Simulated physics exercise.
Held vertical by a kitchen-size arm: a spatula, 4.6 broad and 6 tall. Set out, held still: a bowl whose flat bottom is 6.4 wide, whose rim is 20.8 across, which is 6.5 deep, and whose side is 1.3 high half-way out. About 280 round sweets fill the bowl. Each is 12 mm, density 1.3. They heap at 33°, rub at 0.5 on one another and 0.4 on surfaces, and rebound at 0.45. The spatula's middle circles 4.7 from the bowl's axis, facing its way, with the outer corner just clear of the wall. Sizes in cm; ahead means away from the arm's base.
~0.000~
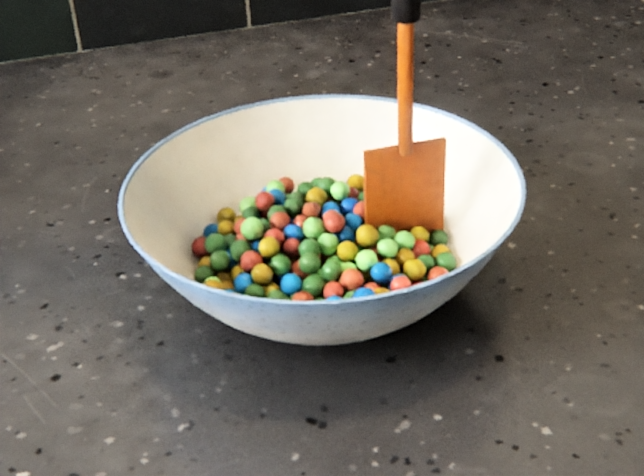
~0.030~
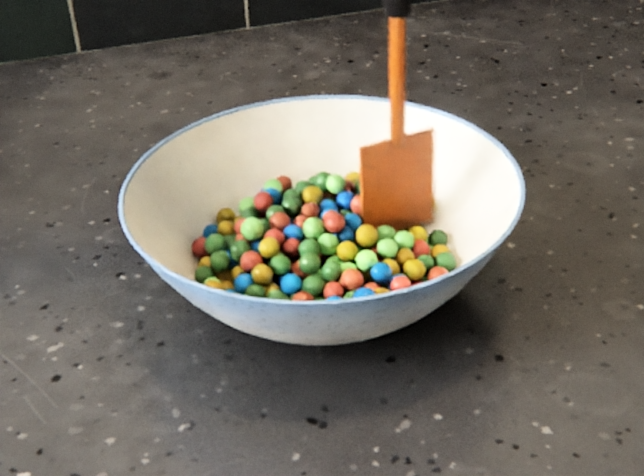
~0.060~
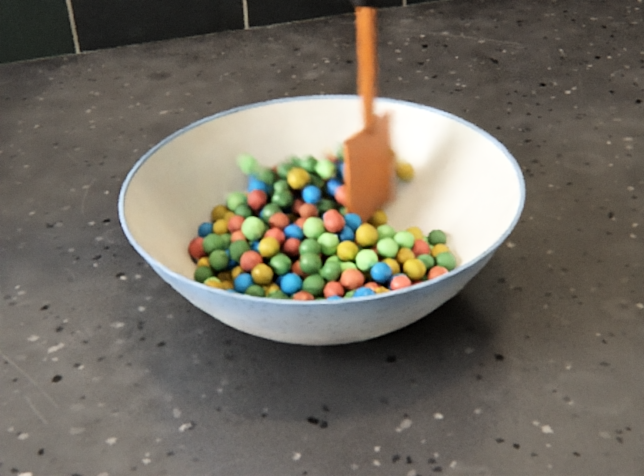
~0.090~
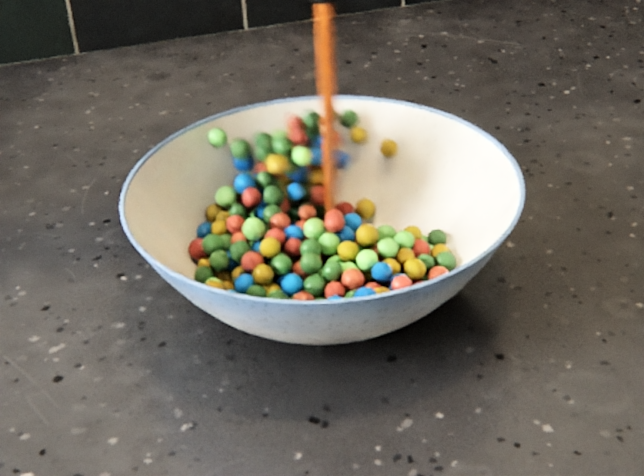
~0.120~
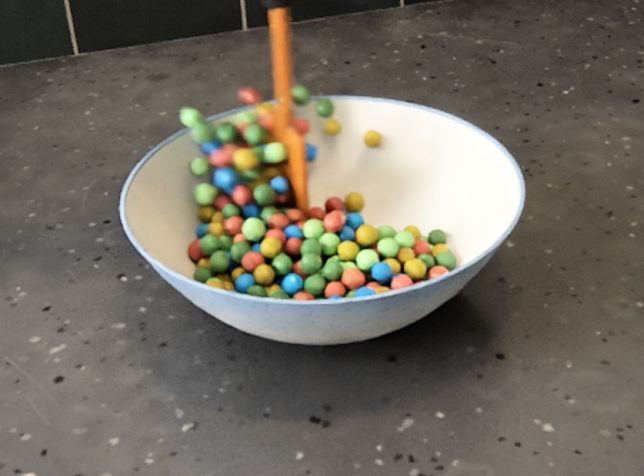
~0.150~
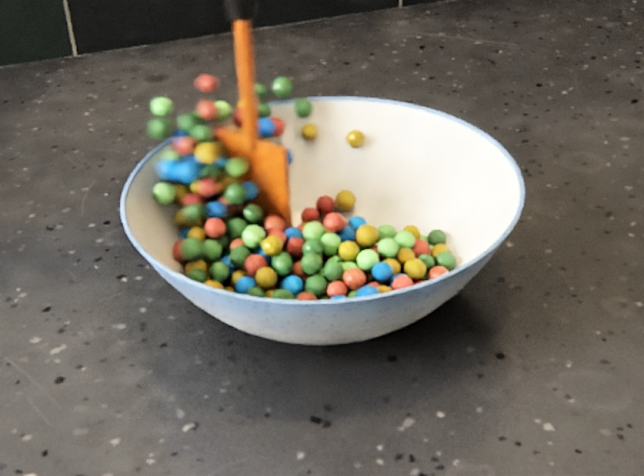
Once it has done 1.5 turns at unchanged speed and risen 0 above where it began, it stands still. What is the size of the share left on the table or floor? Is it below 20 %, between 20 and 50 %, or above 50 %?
Between 20 and 50 %.
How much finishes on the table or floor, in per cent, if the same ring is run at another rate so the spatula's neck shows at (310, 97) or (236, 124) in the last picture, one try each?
It comes to roughly 10 per cent and then 45 per cent.
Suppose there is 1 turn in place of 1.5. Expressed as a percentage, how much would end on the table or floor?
25 %.
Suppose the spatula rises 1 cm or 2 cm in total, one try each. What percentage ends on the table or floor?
First try about 25 per cent, second about 20 per cent.
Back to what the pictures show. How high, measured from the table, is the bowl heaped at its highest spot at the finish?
5.0 cm, give or take.
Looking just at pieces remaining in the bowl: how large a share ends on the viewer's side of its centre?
Roughly 55 per cent.
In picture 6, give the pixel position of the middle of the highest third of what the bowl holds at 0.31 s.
About pixel (407, 256).
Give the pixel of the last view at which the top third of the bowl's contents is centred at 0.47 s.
(326, 150).
After 0.31 s, 284° round, highest piece 10 above the table; 248 in the bowl, 15 on the table or floor, 22 in flight or on the tool.
After 0.47 s, 82° round, highest piece 12 above the table; 207 in the bowl, 48 on the table or floor, 30 in flight or on the tool.
After 0.76 s, 180° round, highest piece 5 above the table; 190 in the bowl, 94 on the table or floor, 1 in flight or on the tool.
After 1.46 s, 180° round, highest piece 5 above the table; 190 in the bowl, 95 on the table or floor.
At rest, 190 in the bowl, 95 on the table or floor. That is 33 % on the table or floor.
